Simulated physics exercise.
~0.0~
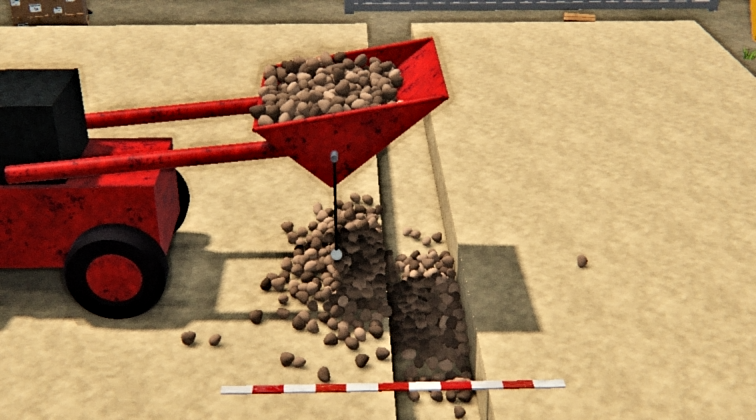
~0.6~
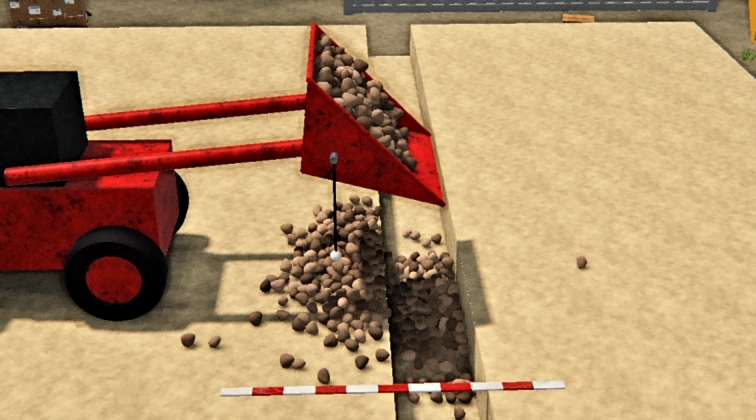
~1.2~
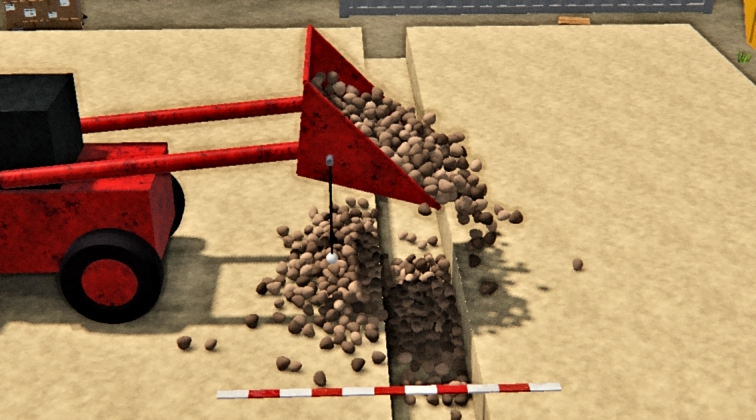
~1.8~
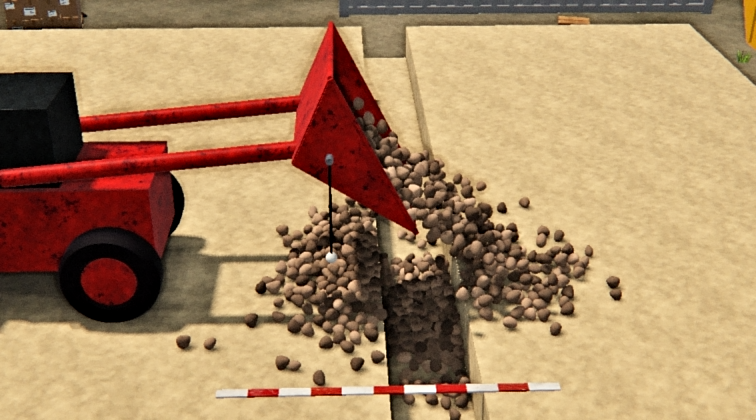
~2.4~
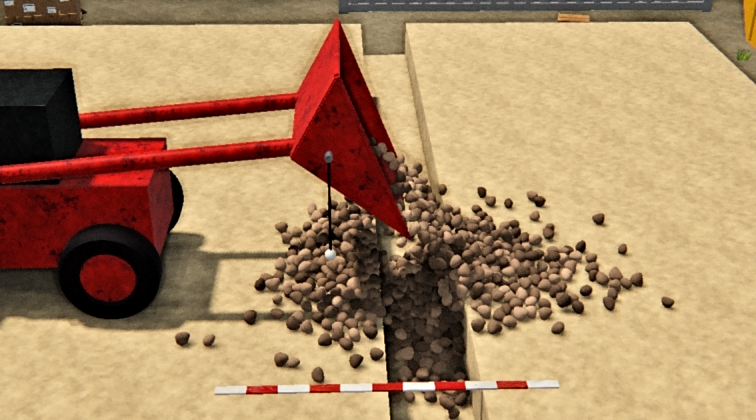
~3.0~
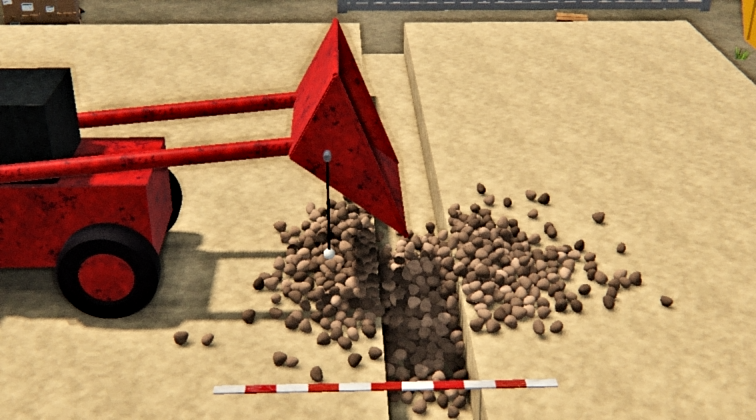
We see a red loader tip its raised bucket of brown stones in stages above a trench beside an earlier pile, and the stones slide out to the right, some dropping into the trench and many scattering past it, until the steeply tilted bucket hangs still and the stones settle.
